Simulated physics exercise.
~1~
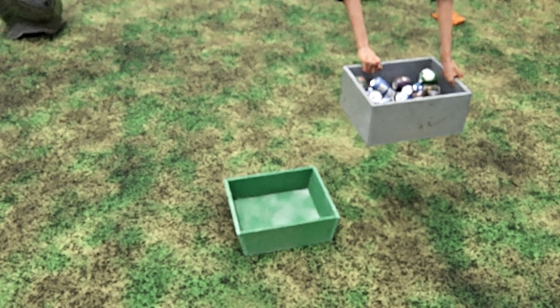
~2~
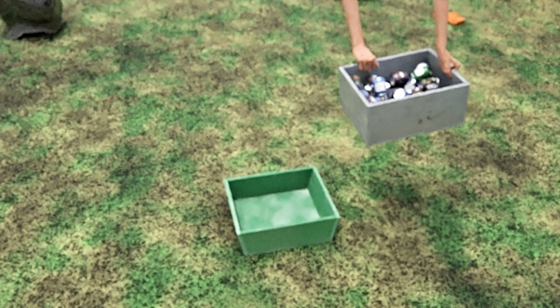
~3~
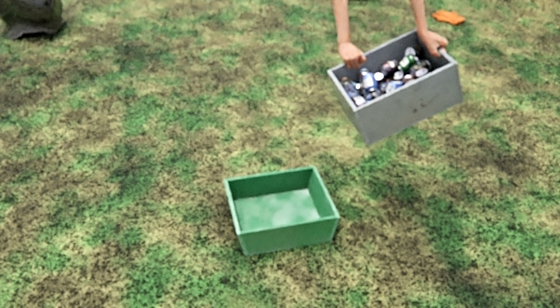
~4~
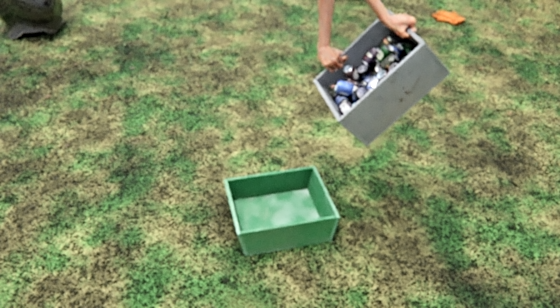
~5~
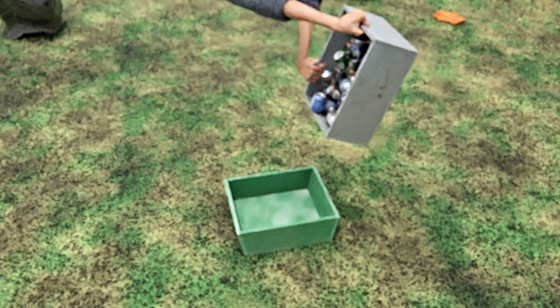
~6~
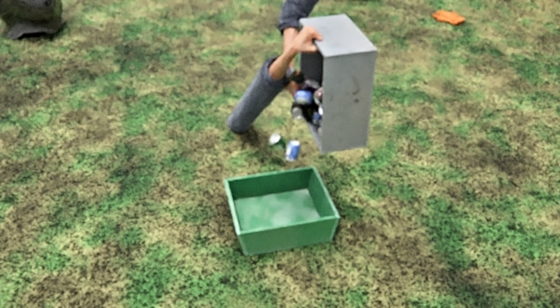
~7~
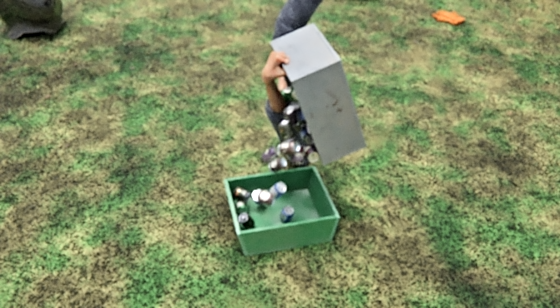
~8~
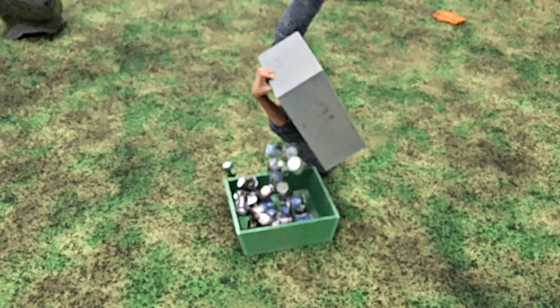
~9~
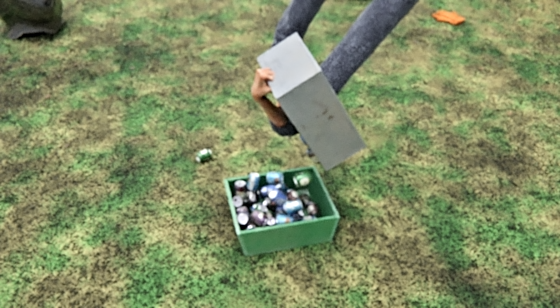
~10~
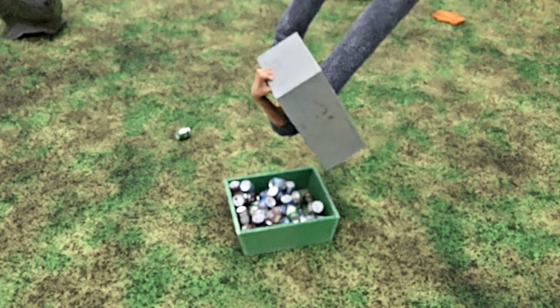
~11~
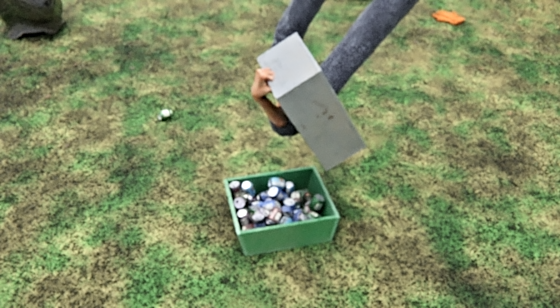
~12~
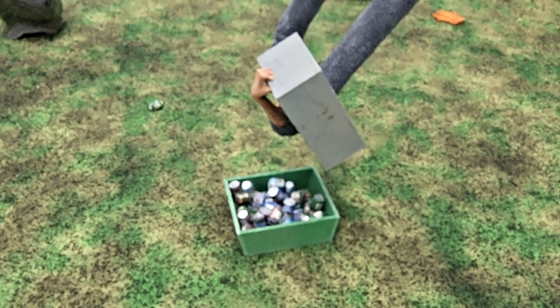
A grey box full of small cans, held by a person's hands, tips over to the left above an empty green basket on patchy grass and pours them out. Nearly all land in the basket, while one rolls away to the upper left as the emptied box stays tilted.
